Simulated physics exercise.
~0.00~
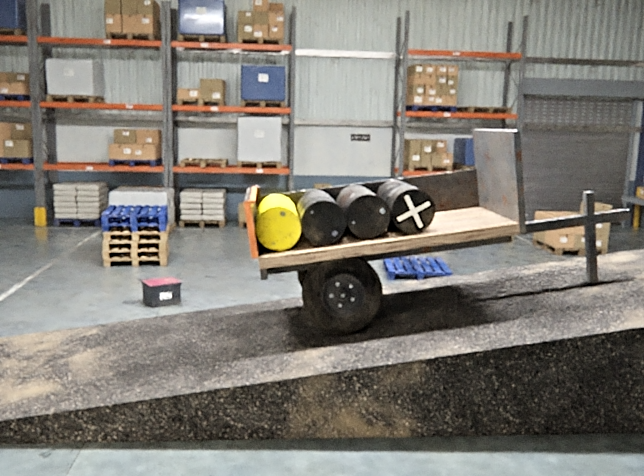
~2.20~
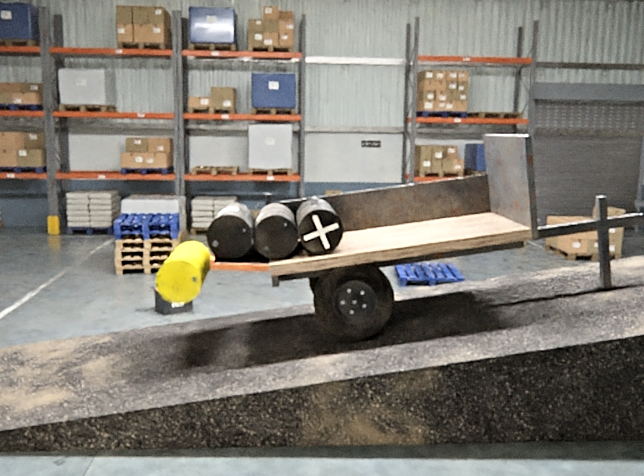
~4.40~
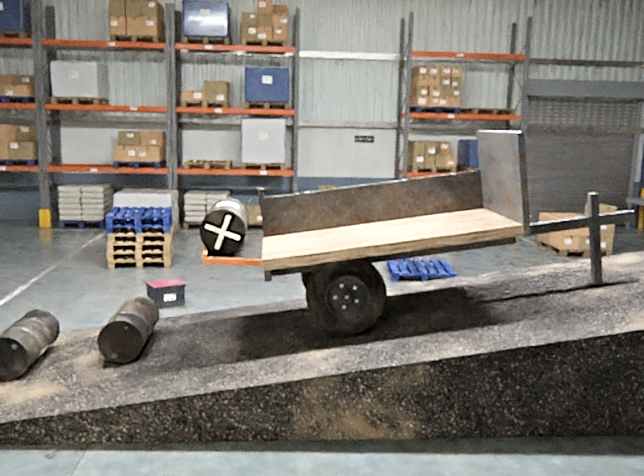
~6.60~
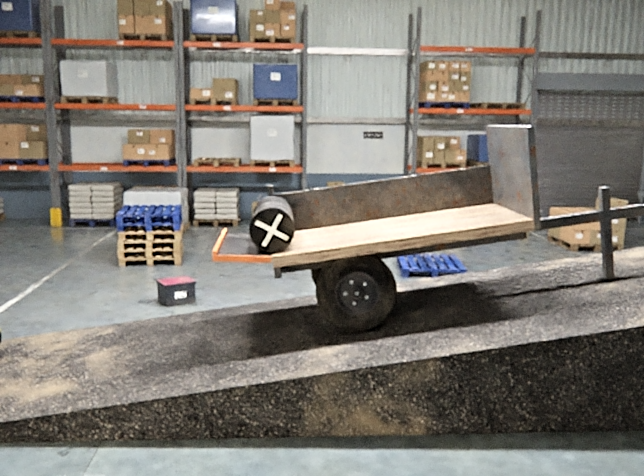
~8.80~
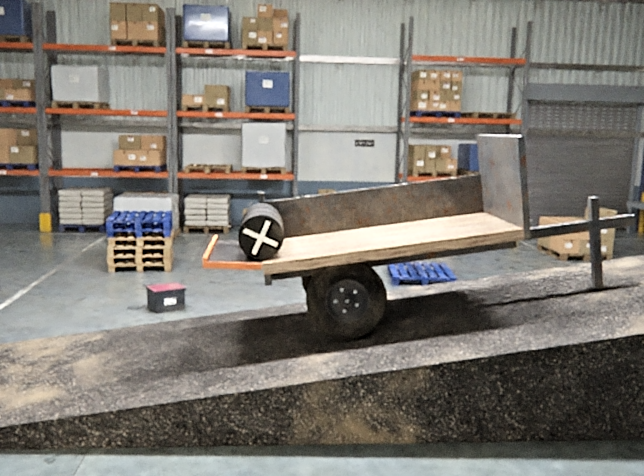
The clip opens on a trailer parked on a gravelly slope in a warehouse, with a yellow drum and three black ones lying side by side behind its raised orange tailgate. The gate swings down to the left, and the yellow drum rolls over it and tips off the edge. Two plain black drums follow and end up on the slope below, while the one marked with a white cross rolls left onto the lowered gate. Instead of dropping off, it rolls back to the right. It finishes at the left end of the otherwise empty bed, still aboard.
